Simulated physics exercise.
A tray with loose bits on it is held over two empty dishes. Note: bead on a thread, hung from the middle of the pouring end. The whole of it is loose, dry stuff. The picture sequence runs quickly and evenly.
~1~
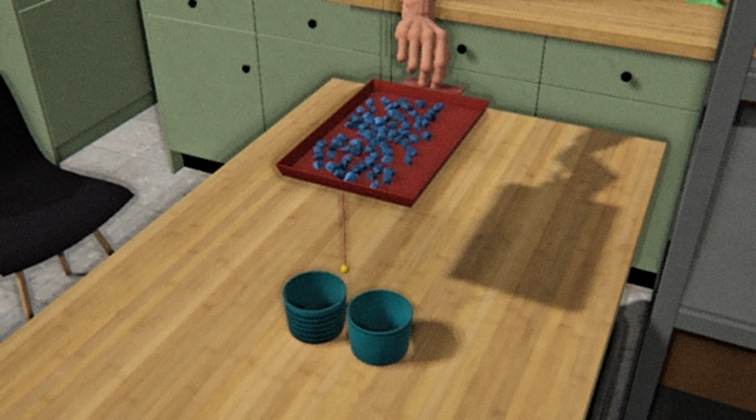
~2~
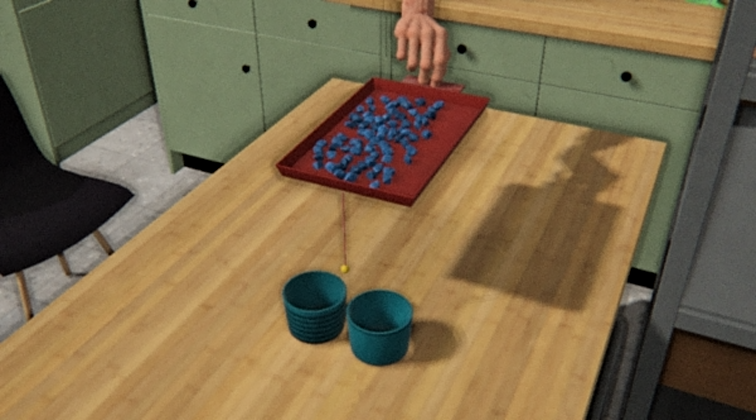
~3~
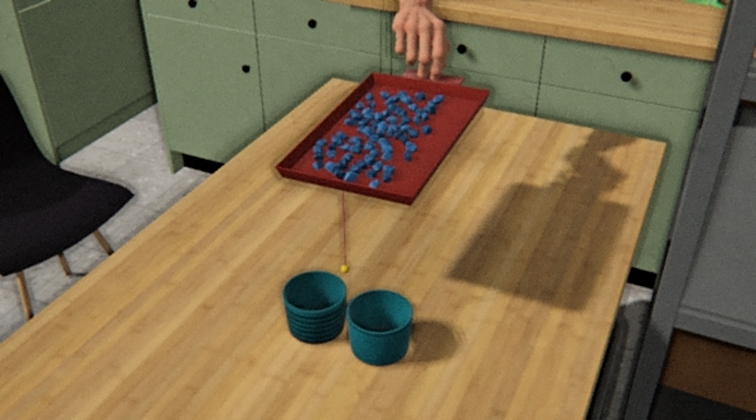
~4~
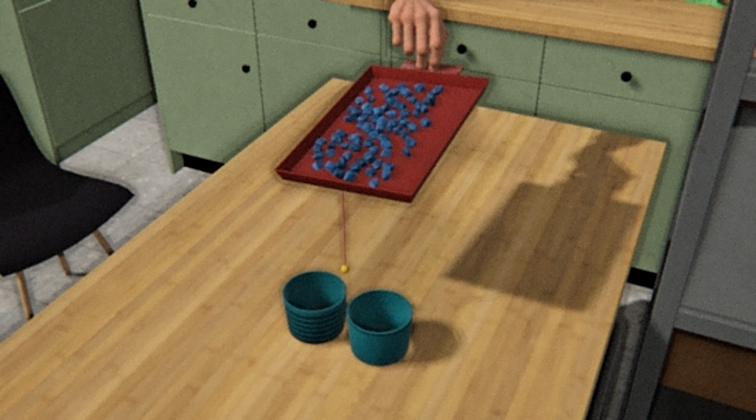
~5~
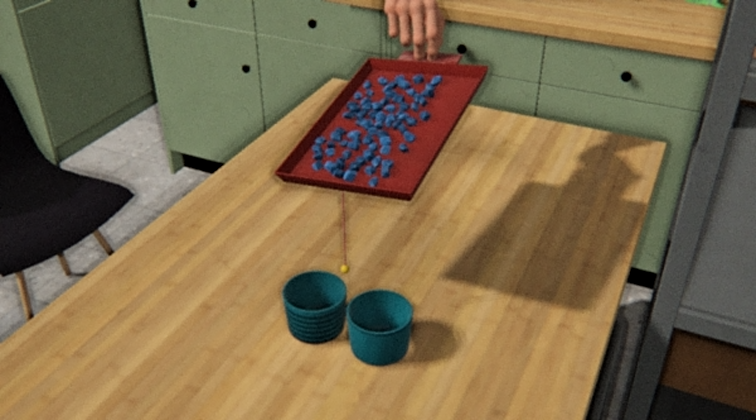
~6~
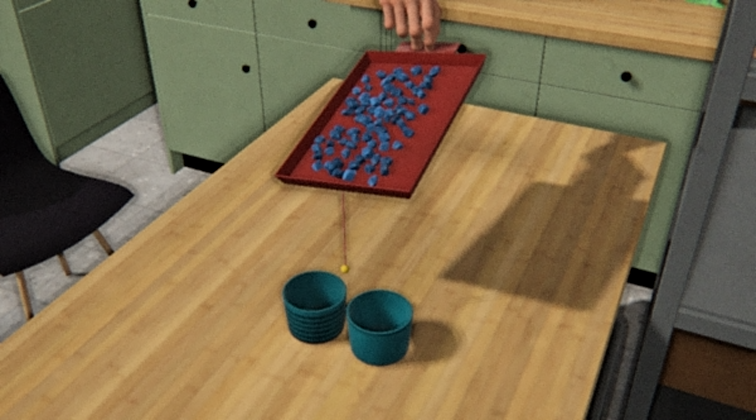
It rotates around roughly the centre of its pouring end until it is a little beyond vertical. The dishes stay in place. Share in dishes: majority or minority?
Minority.
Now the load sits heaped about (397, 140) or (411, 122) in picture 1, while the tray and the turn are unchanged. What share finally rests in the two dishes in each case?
In order, about 10 and 10 in a hundred.
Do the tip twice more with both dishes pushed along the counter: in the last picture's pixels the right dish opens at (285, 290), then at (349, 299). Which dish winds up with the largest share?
Try 1: The rightmost dish; try 2: The leftmost dish.
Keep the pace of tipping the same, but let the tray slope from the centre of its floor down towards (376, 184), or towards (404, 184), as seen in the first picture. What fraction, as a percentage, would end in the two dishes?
About 70 and 50 percent.
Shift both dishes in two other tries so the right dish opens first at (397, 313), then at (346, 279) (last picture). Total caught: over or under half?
Short of half and then the bulk of it.
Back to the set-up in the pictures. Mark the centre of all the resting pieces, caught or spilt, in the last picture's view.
(283, 303).
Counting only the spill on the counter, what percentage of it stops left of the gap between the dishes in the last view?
It works out at some 100 percent.
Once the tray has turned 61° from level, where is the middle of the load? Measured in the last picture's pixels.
In the last view, the load is centred near (308, 159).
Shortly afterwards, tray tipped steeply; all but a few on the tray; only a few in the air.
Next, tray tipped past a quarter turn; only a few on the tray; near a quarter in the left dish; near two thirds outside both; a little in the air.
Some moments later, tray tipped past a quarter turn; near a quarter in the left dish; the bulk outside both.
In the end, tray tipped past a quarter turn; none at all in the right dish; near a quarter in the left dish; the bulk outside both.
